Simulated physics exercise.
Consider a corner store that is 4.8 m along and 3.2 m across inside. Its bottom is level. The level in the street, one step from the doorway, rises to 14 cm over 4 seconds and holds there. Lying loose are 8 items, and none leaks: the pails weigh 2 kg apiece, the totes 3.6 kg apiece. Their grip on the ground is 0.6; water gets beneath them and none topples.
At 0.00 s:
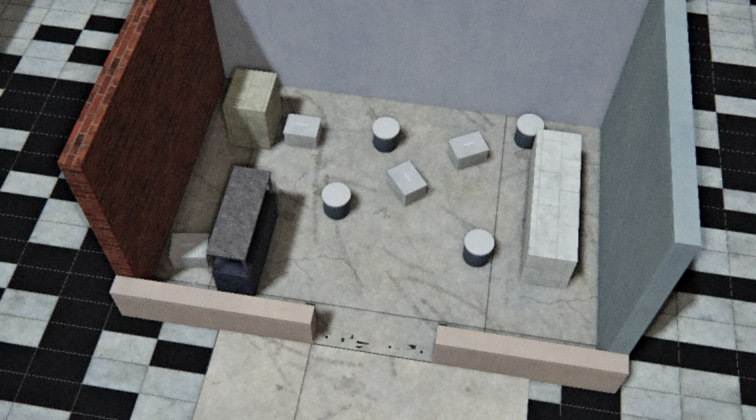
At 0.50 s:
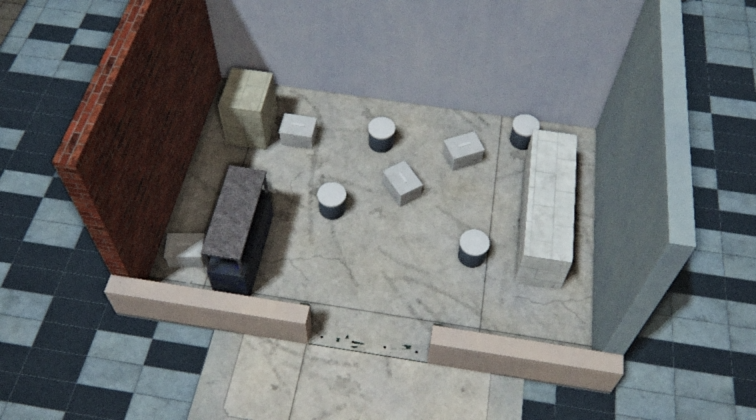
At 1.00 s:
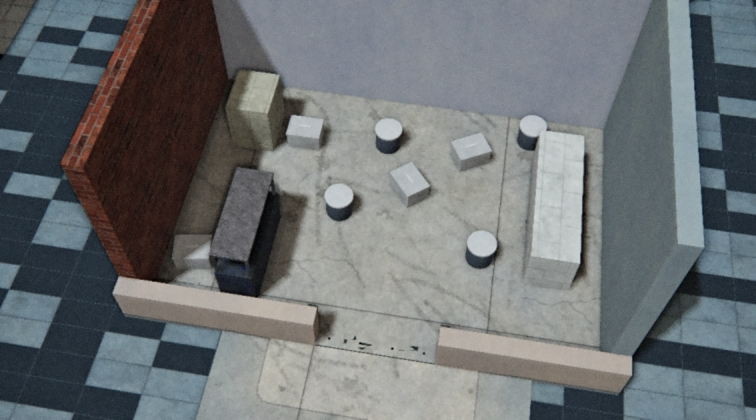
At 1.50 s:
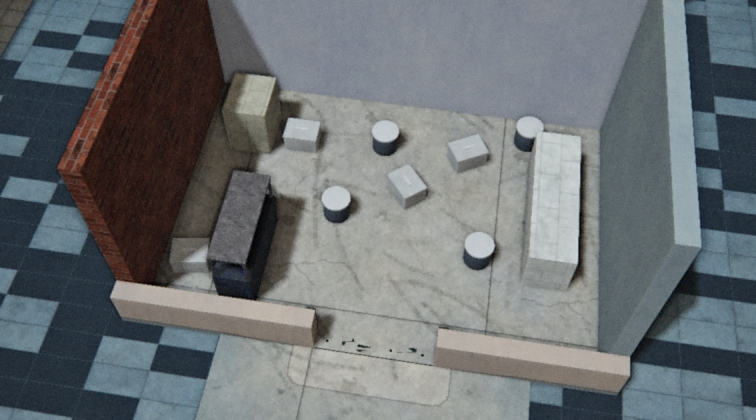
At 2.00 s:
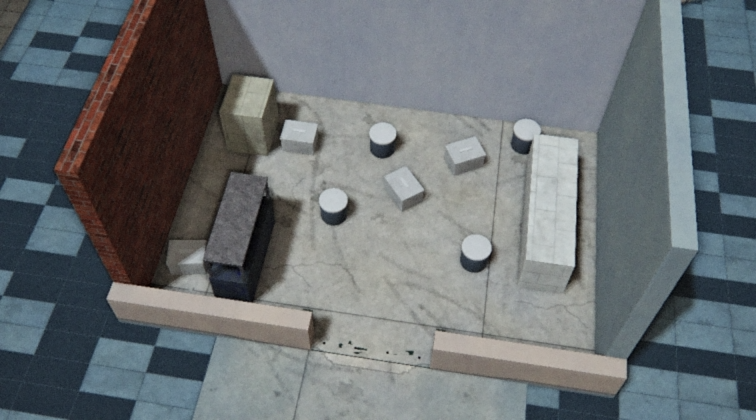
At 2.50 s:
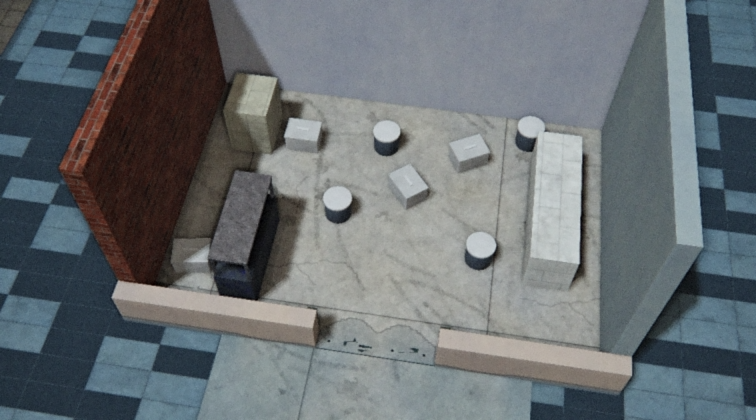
In a small open-topped store, a thin wet patch spreads to the doorway while everything inside stays still.
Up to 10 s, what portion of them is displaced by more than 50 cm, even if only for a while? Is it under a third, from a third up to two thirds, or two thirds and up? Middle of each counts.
I would say two thirds and up.
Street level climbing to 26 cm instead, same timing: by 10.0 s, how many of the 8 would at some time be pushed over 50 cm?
It would come to 7 of them.
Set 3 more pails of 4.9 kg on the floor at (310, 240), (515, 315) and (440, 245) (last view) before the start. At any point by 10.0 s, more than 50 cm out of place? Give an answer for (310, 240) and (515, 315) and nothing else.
Order as asked: Not as far and not as far.
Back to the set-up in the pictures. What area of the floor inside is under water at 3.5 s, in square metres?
Roughly 1.5 m2.
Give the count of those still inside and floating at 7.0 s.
The number is 7.
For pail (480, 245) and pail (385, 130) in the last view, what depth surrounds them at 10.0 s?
Close to 7 and 8 centimetres.
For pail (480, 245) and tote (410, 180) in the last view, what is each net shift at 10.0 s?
Net displacement, in order: 200 cm; 100 cm.
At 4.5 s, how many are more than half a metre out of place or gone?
By my tally, 0.
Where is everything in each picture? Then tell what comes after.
In the first frame, a pail at (336, 194) rests on the ground; a tote at (407, 178), on the bottom; 0.0 m2 under water; 0 of 8 have shifted.
In the second frame, a pail at (332, 194) rests on the ground; a tote at (403, 178) rests on the ground; water covers 0.0 m2; 0 of 8 have shifted.
In the third frame, a pail at (339, 195), on the bottom; a tote at (410, 179), on the bottom; 0.0 m2 under water; 0 of 8 have shifted.
In the fourth frame, a pail at (336, 198) rests on the ground; a tote at (407, 181) rests on the ground; 0.0 m2 under water; 0 of 8 have shifted.
In the fifth frame, a pail at (333, 200), on the bottom; a tote at (404, 183), on the bottom; 0.0 m2 under water; 0 of 8 have shifted.
In the sixth frame, a pail at (338, 198), on the bottom; a tote at (408, 181), on the bottom; water covers 0.1 m2; 0 of 8 have shifted.
After 3.5 s 0 of 8 are over 50 cm from their spots; 0 afloat.
After 4.5 s 0 of 8 are over 50 cm from their spots; 0 afloat.
After 7.0 s 4 of 8 are over 50 cm from their spots; 7 afloat.
After 10.0 s 7 of 8 are over 50 cm from their spots, and 7 have been at some point; 7 afloat.
